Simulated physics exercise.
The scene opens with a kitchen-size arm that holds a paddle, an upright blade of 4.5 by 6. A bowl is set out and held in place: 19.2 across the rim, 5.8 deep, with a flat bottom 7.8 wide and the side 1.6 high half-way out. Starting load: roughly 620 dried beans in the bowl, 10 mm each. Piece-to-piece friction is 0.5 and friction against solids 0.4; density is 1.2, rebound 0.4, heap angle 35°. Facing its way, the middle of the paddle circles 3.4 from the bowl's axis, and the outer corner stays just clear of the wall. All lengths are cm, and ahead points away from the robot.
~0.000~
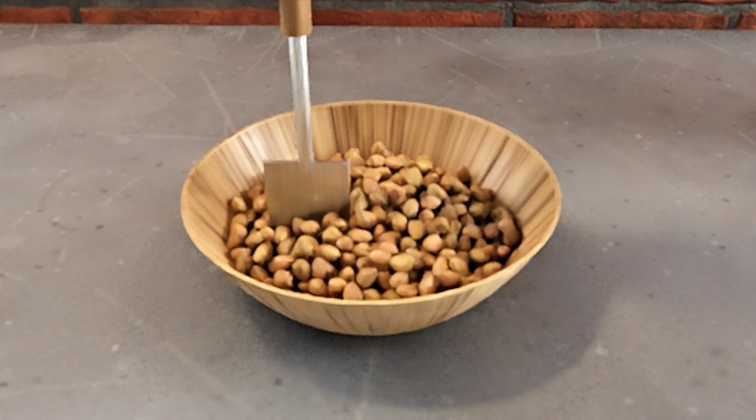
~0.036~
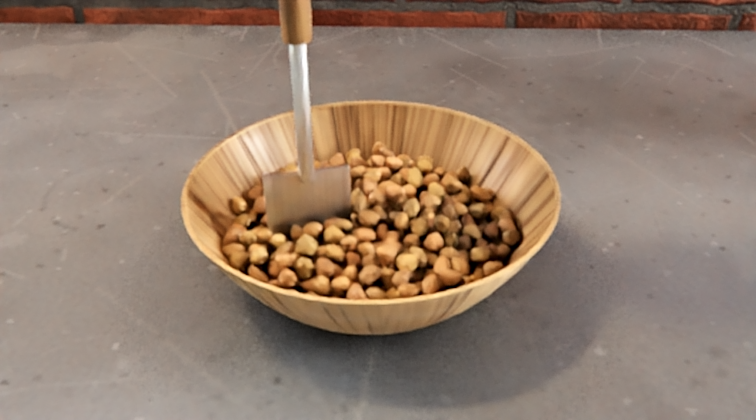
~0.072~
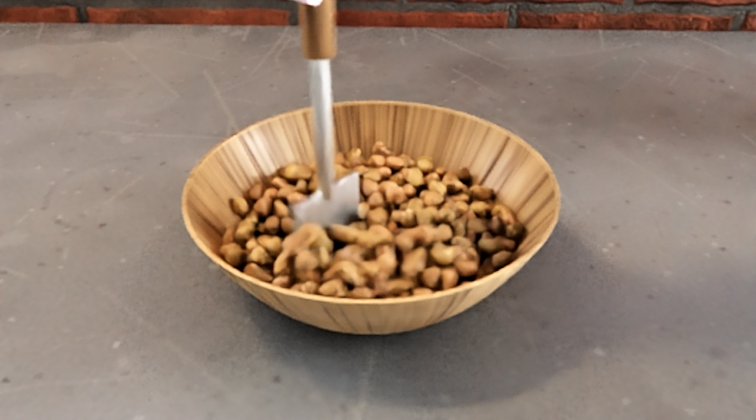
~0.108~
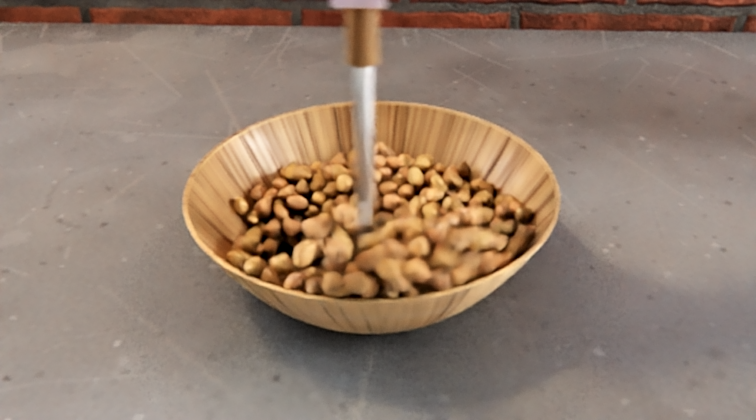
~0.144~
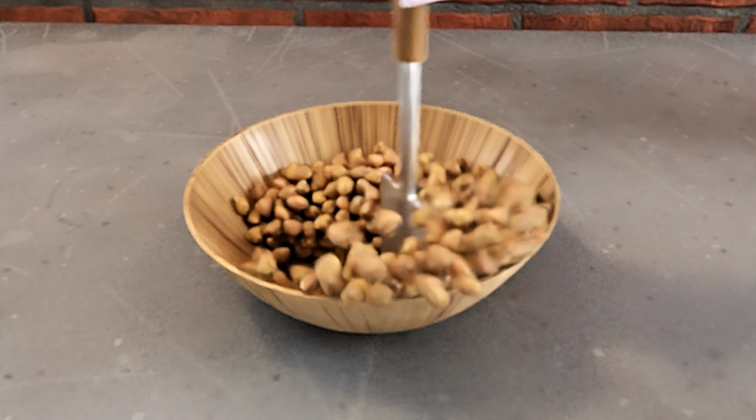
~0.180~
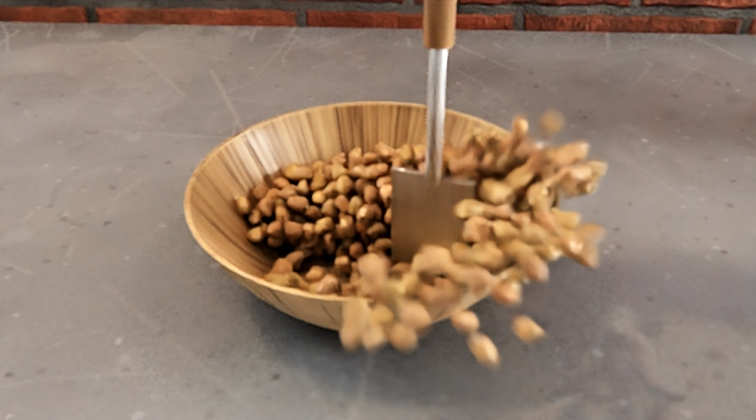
A flat metal paddle with a wooden handle sweeps from left to right through brown beans in a striped wooden bowl, turning as it goes and pushing them into a heap, and beans fly over the right and front rim.
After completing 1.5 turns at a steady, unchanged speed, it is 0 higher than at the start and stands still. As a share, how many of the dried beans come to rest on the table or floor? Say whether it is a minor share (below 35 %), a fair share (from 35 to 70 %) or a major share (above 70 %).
A fair share.
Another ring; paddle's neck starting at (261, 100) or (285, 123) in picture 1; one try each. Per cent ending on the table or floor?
45 and 55 %.
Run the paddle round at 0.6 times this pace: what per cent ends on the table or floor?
15 %.
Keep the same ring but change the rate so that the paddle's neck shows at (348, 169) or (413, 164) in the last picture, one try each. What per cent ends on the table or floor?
About 10 and 25 %.
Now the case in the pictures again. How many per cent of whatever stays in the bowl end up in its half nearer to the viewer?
Around 45 per cent of what the bowl keeps.
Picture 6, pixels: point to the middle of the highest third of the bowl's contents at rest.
The centre sits around (455, 212) in the last picture.
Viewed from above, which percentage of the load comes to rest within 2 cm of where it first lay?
I'd put it at about 0 in a hundred.
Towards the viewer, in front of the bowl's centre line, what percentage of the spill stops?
40 per cent, roughly.
By 0.32 s, 305° round, highest piece 10 above the table; 445 in the bowl, 78 on the table or floor, 102 in flight or on the tool.
By 0.46 s, 88° round, highest piece 10 above the table; 371 in the bowl, 214 on the table or floor, 40 in flight or on the tool.
By 0.74 s, 180° round, highest piece 6 above the table; 338 in the bowl, 287 on the table or floor.
By 1.44 s, 180° round, highest piece 6 above the table; 338 in the bowl, 287 on the table or floor.
Final count, 338 in the bowl, 287 on the table or floor. That is 46 % on the table or floor.
